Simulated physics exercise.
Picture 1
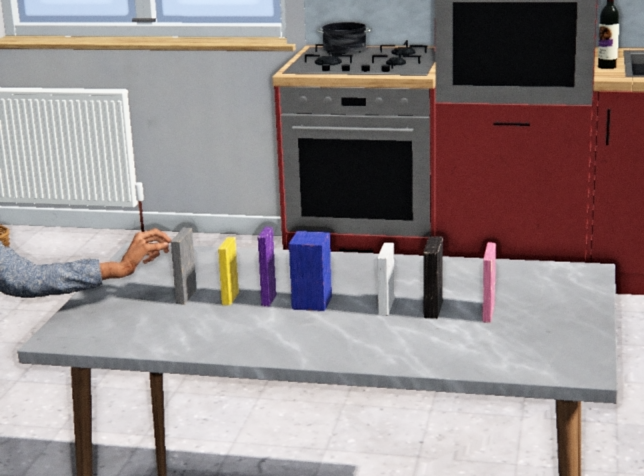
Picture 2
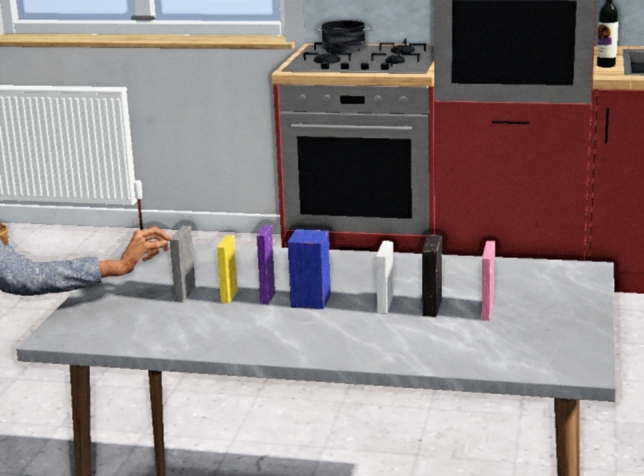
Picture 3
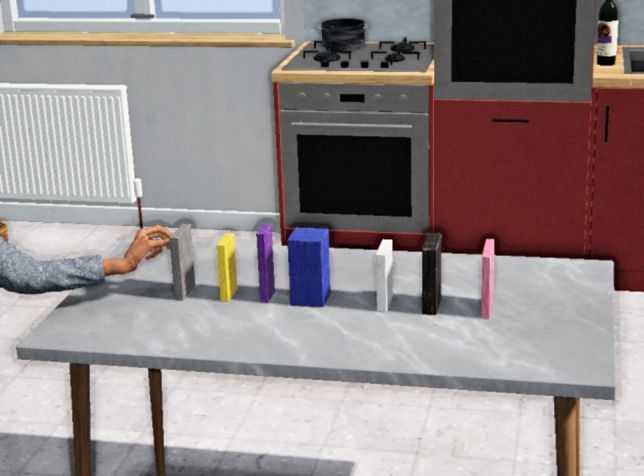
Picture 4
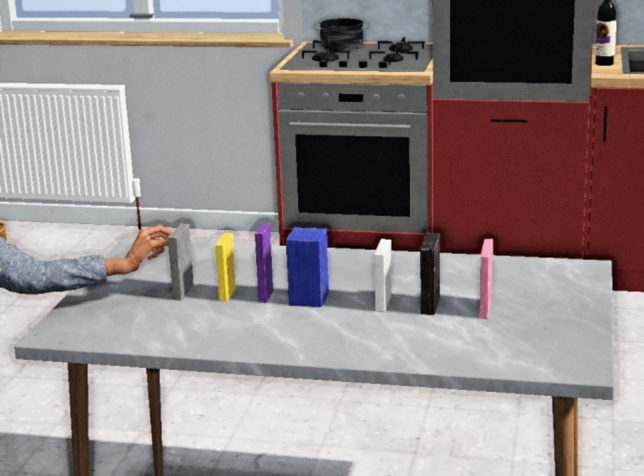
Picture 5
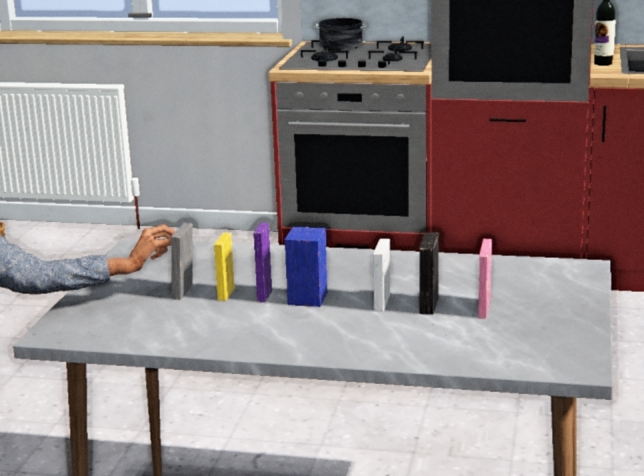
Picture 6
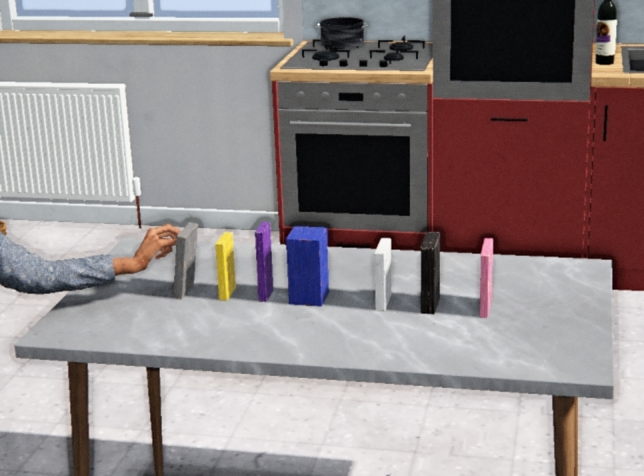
In a kitchen, a hand at the left slightly tilting a grey block rightward beside a standing row of coloured blocks.
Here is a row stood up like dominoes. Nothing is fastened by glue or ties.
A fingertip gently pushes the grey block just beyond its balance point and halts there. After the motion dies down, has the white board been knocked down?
It will stand firm.
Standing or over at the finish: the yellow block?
Result for the yellow block: Down.
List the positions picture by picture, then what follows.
The first frame shows white board (386, 279); yellow block (229, 271).
The second frame shows blue block (309, 269); purple board (266, 265).
The third frame shows yellow block (228, 268); black block (432, 274).
The fourth frame shows blue block (308, 267); purple board (264, 263).
The fifth frame shows grey block 4° over; yellow block (225, 267); black block (429, 273).
The sixth frame shows grey block 8° over; white board (383, 275); blue block (308, 266).
Then, 0.30 s after the last picture, grey block 39° over; yellow block tipped 7° from how it was.
Then, 0.50 s after the last picture, grey block 69° over; yellow block tipped 49° from how it was; purple board tipped 16° from how it was.
Then, 1.60 s after the last picture, grey block 71° over; yellow block tipped 51° from how it was; purple board tipped 13° from how it was.
At rest, tipped over on the table, yellow block; left askew, purple board; the other 3 in place. Seen from the same camera at the end, white board near (383, 275).
